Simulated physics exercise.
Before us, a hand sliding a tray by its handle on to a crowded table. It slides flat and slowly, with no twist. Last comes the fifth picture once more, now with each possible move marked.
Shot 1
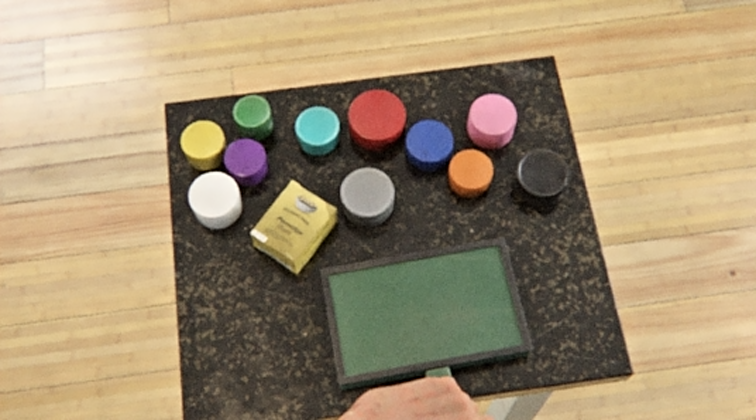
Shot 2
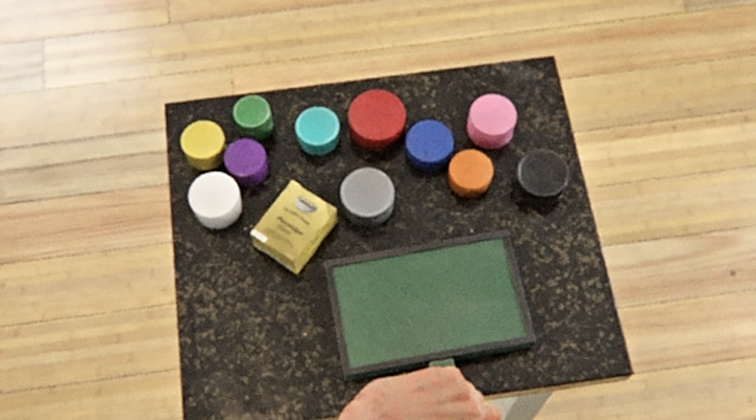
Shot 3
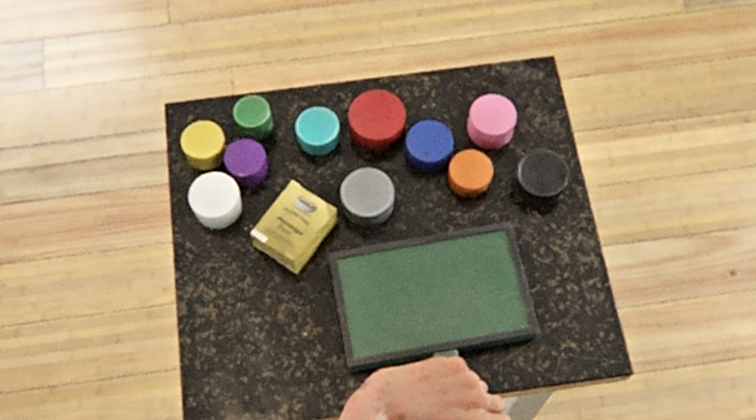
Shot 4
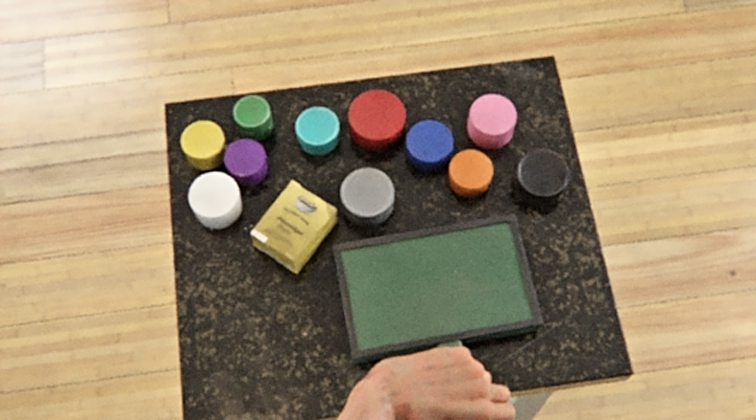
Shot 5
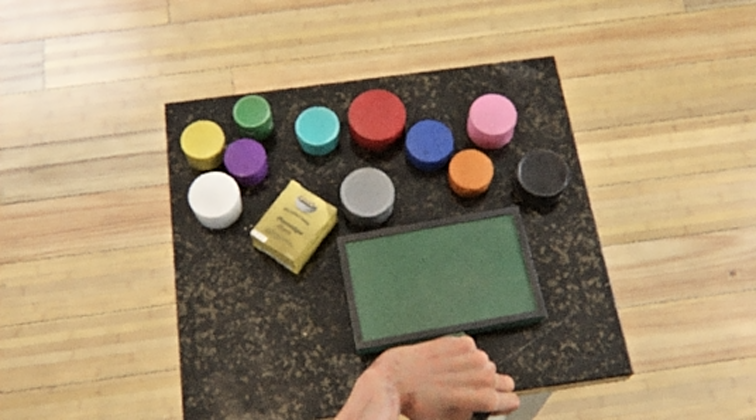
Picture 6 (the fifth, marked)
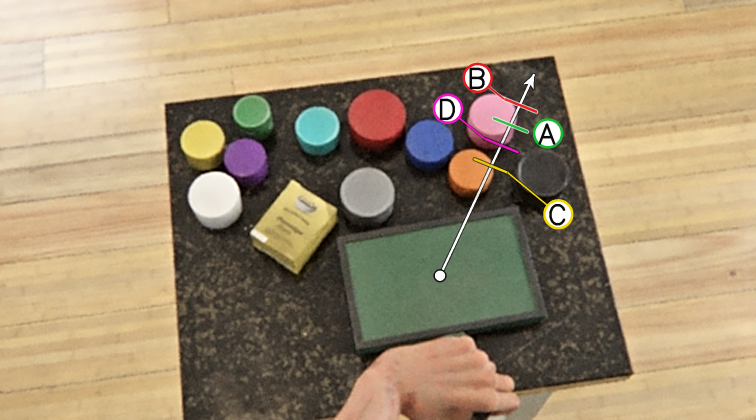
On a crowded dark tabletop, a hand slowly slides a green tray toward the colourful pots.
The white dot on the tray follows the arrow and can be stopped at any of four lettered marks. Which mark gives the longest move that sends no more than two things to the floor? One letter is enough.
As far as mark A.
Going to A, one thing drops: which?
The black tub goes over.
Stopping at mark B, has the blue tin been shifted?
By then, yes.
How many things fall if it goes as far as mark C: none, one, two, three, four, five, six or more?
By then, one.
On the marked copy, A at (511, 125); B at (519, 105); C at (492, 166); D at (501, 145); the arrow from (440, 276) to (534, 75); the white dot at (440, 276).
With A. Early on, tray (466, 223); black tub (567, 155); red tin (377, 114).
Further on, tray (491, 168); black tub over the edge; red tin (371, 87).
At the end, tray (509, 131); black tub over the edge; pink tin (508, 60); one fallen.
As for the rest, B drops four; C is within the limit but short; D is within the limit but short.
